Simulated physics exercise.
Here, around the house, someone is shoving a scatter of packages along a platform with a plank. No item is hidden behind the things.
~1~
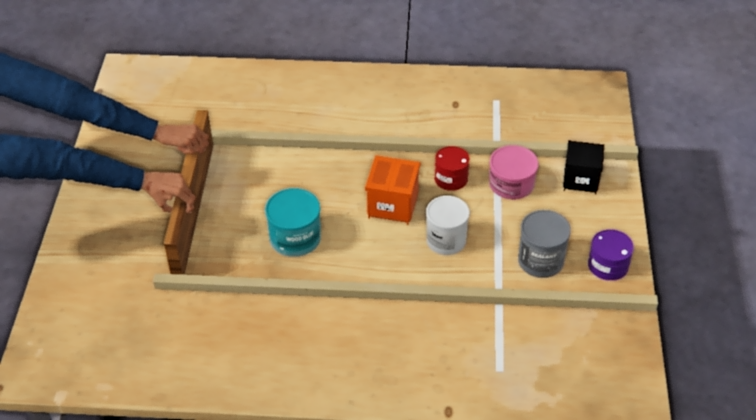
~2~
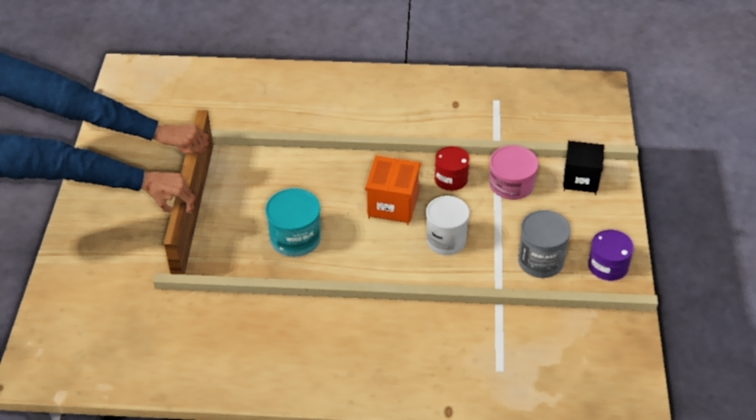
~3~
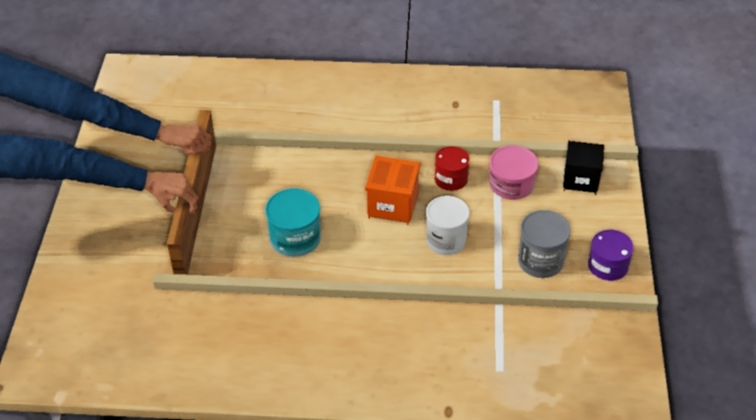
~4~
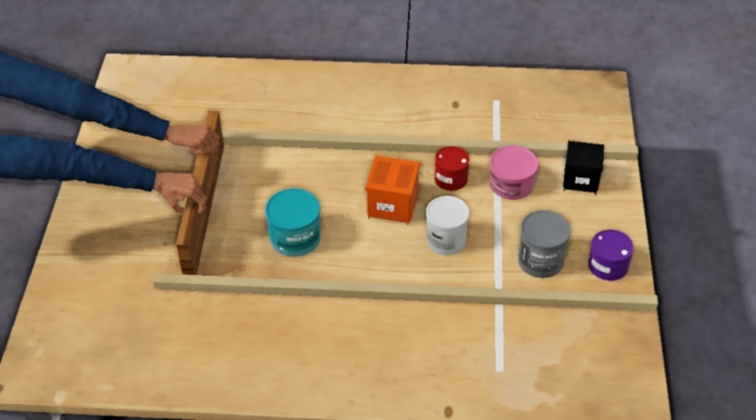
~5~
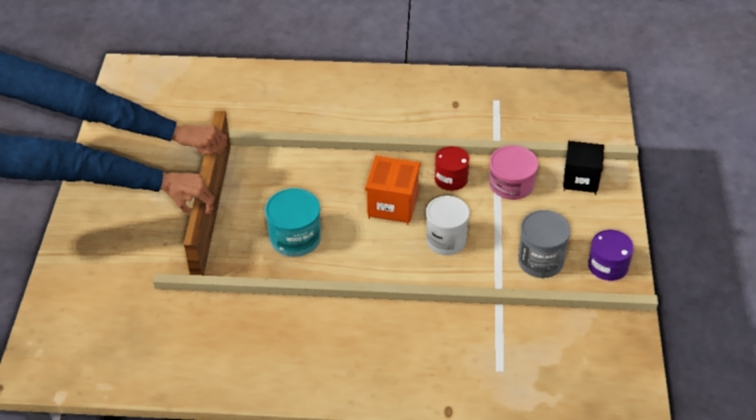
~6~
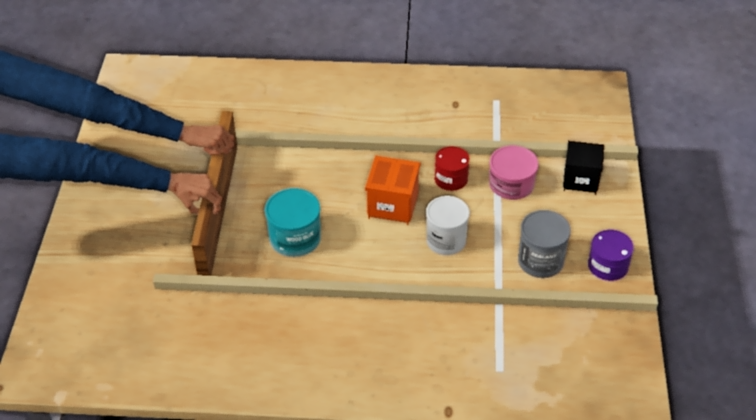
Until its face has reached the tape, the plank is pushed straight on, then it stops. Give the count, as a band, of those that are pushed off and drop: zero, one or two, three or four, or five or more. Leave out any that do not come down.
The fall count stays at nil.
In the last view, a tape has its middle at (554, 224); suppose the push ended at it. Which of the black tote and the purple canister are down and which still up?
The black tote does not stay; as for the purple canister, it does not stay.
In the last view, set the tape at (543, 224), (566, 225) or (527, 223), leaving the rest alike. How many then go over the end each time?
It would be 1, then 2, then 0.
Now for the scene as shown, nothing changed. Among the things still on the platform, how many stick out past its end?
I'd put it at 0.
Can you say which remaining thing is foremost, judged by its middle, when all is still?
It's the purple canister.
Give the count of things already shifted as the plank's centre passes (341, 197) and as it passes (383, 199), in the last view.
1 and 3.
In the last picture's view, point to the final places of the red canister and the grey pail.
The red canister finishes at (515, 170); the grey pail finishes at (575, 249).
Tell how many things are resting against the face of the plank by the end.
3 are in contact with it.
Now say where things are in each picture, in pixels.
The first frame shows purple canister (610, 255); black tote (583, 168); grey pail (543, 244); plank (190, 191); tape (498, 222).
The second frame shows black tote (583, 168); red canister (452, 169).
The third frame shows grey pail (543, 245); orange tote (393, 190).
The fourth frame shows purple canister (610, 255); plank (202, 192).
The fifth frame shows black tote (583, 168); turquoise pail (294, 223).
The sixth frame shows purple canister (610, 255); black tote (583, 168); grey pail (543, 245); plank (216, 193); tape (498, 222).
A little later, none off yet; purple canister at rest near (610, 255); black tote at rest near (583, 168); grey pail at rest near (543, 245).
When it is over, the number that fall off is zero.
